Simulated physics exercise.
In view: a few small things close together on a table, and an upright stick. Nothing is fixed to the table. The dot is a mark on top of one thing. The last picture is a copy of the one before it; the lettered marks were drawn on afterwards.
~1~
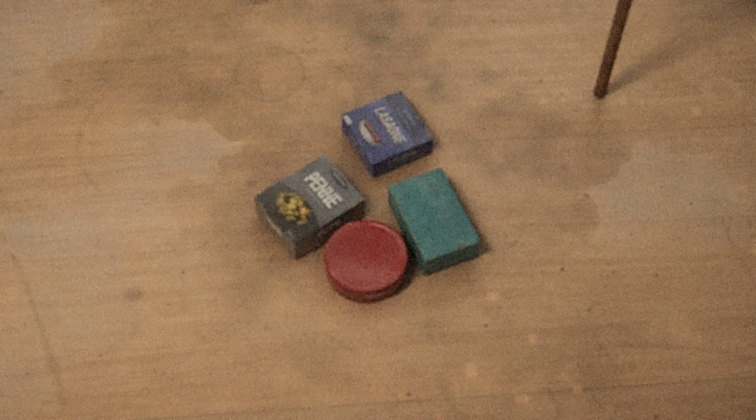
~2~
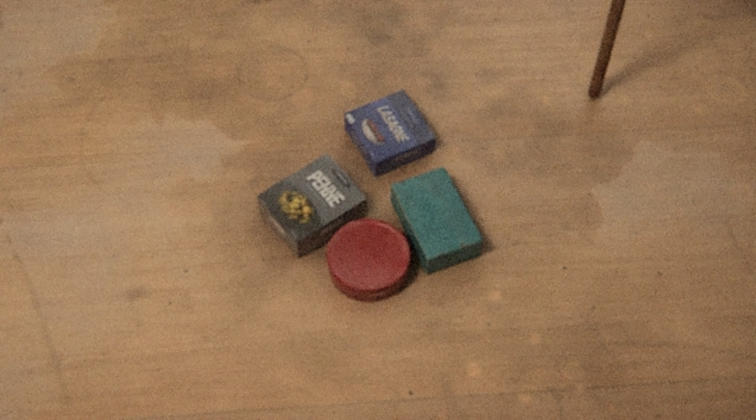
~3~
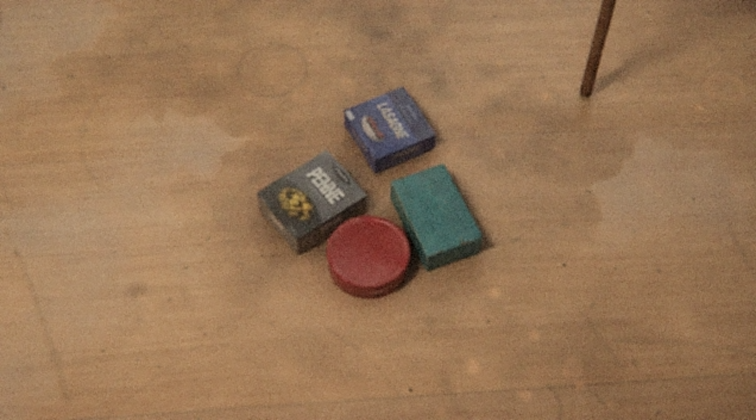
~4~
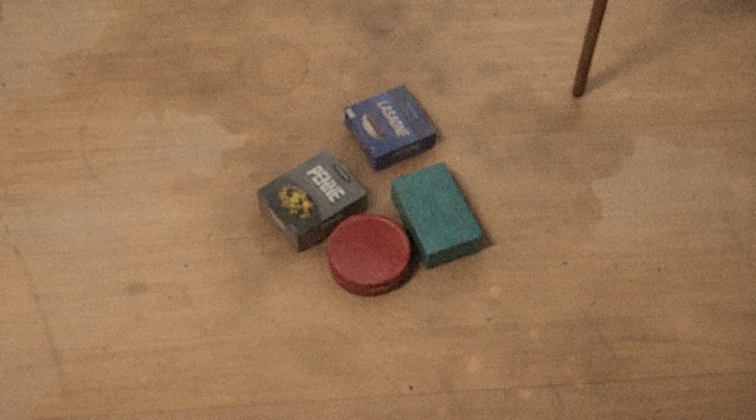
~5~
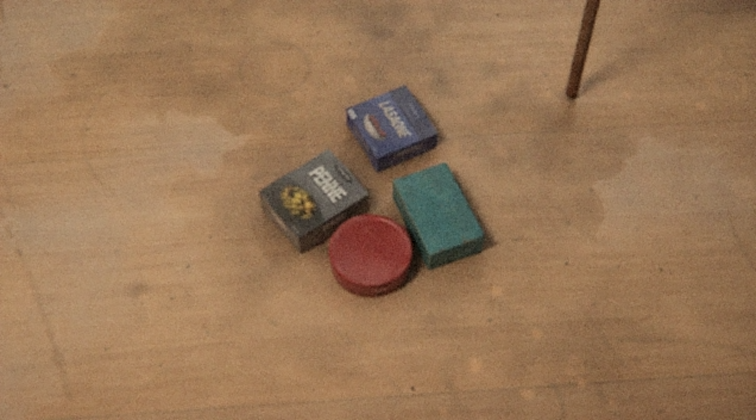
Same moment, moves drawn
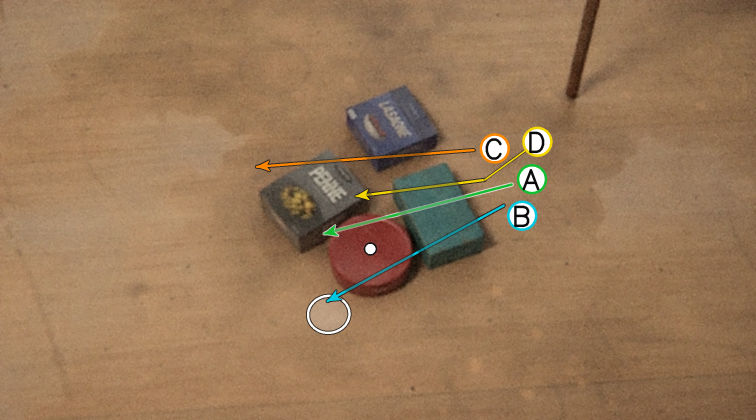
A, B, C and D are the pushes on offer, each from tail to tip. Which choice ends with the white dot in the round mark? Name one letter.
A.
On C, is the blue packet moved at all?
On that stroke, yes.
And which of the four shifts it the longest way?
B.
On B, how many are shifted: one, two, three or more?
It moves three or more.
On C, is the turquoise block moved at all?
No.
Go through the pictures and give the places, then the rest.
The first picture shows turquoise block (433, 221); red jar (366, 262); blue packet (387, 133).
The second picture shows blue packet (390, 132); grey packet (312, 205).
The third picture shows turquoise block (435, 217); red jar (368, 257).
The fourth picture shows blue packet (390, 127); grey packet (313, 200).
The fifth picture shows turquoise block (437, 216); red jar (370, 256); blue packet (392, 128).
On the marked copy, A from (512, 185) to (324, 234); B from (504, 206) to (327, 301); C from (474, 150) to (257, 167); D from (485, 180) to (356, 196); the ring at (329, 314); the white dot at (370, 249).
Following A. Soon after the start, foot of the stick (444, 203); red jar (367, 259); turquoise block (425, 222).
Later, foot of the stick (377, 221); red jar (334, 302); turquoise block (391, 249).
In the end, foot of the stick (324, 235); red jar (330, 322); turquoise block (382, 257); the dot on the red jar is in the ring.
As for the rest, B leaves the dotted thing at (225, 258); C leaves the dotted thing at (370, 256); D leaves the dotted thing at (358, 280).
